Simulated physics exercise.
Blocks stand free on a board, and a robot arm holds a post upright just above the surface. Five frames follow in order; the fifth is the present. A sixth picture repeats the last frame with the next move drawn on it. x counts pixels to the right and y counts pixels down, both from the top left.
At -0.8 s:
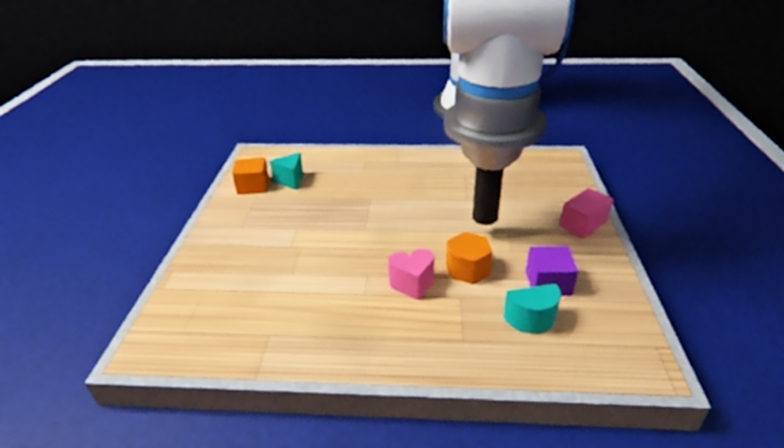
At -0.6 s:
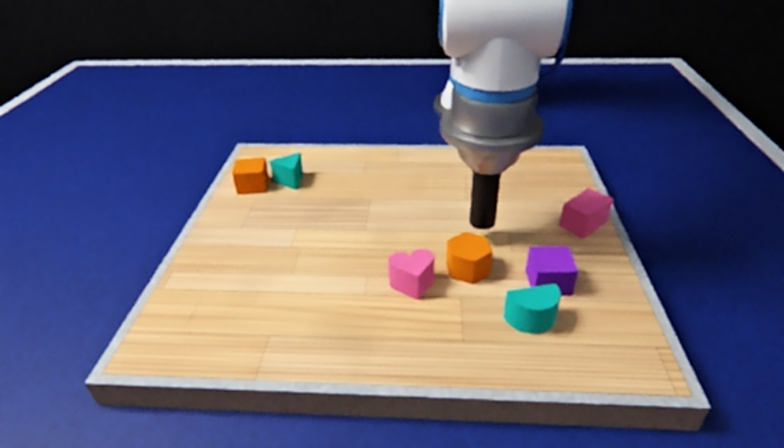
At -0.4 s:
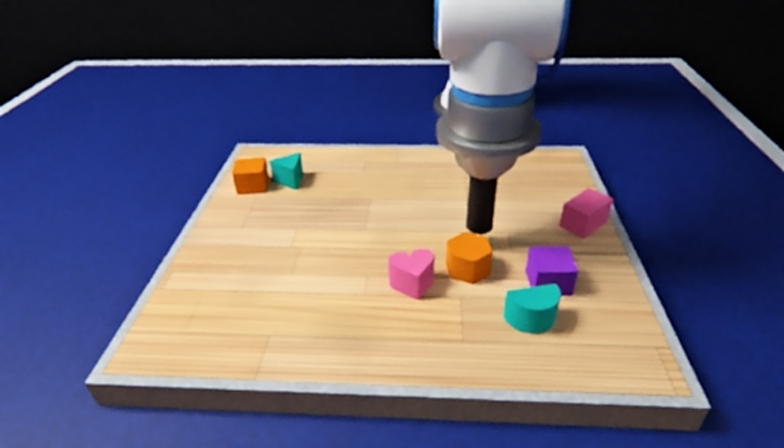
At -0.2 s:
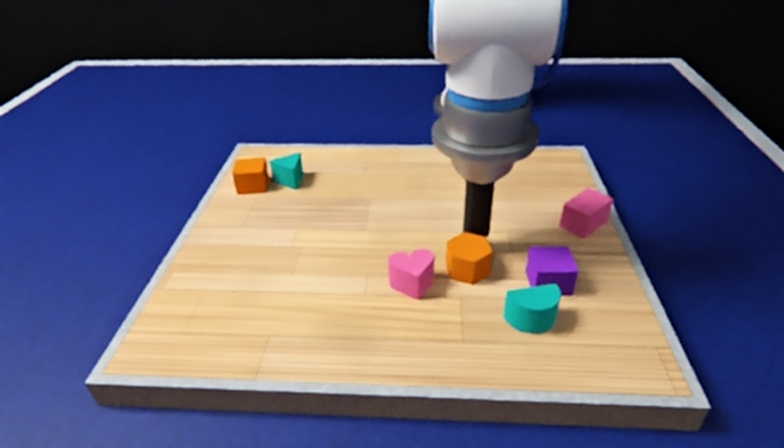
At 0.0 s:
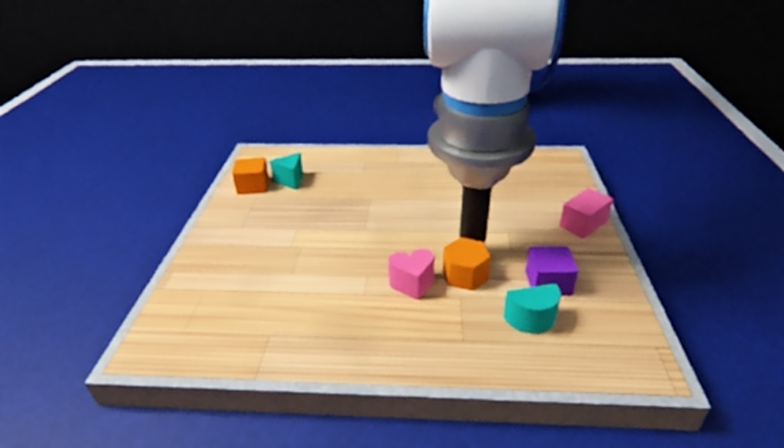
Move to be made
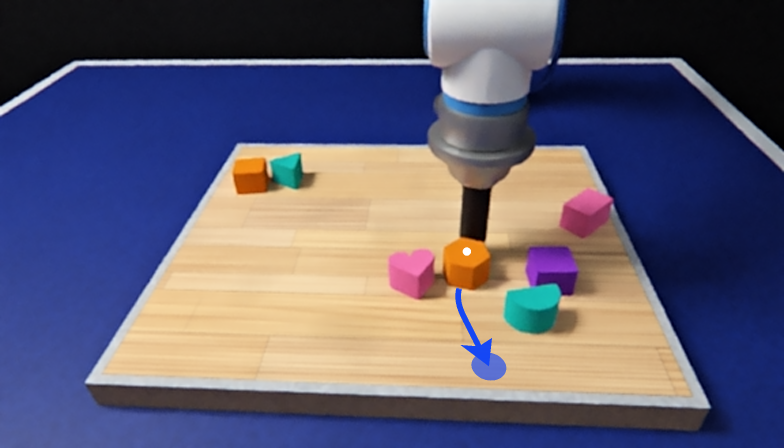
On a wooden board scattered with colored blocks, a robot arm moved its black post slowly toward the viewer and slightly left, then nudged the orange hexagonal block a little way forward beside the pink heart.
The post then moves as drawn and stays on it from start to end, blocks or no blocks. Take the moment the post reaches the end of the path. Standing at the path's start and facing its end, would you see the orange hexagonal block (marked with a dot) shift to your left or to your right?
The shift is rightward.
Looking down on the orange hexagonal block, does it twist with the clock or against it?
Clockwise rotation.
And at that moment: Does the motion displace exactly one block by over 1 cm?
I believe so.
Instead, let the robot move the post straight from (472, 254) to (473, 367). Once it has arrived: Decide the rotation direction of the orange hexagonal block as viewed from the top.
I'd predict that, seen from above, the orange hexagonal block rotates clockwise.
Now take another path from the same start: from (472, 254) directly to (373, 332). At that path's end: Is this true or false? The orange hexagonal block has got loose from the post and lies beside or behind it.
My answer: True.
Path on the board, from (472, 254) over (460, 285) and (467, 323) to (489, 366); the dot is on the orange hexagonal block.
On the path given first. One third of the way, post (461, 268); orange hexagonal block (457, 286).
Two thirds of the way, post (468, 305); orange hexagonal block (454, 325), turned 15° clockwise.
At the end, post (491, 348); pink heart block in place; orange hexagonal block (451, 351), turned 55° clockwise.
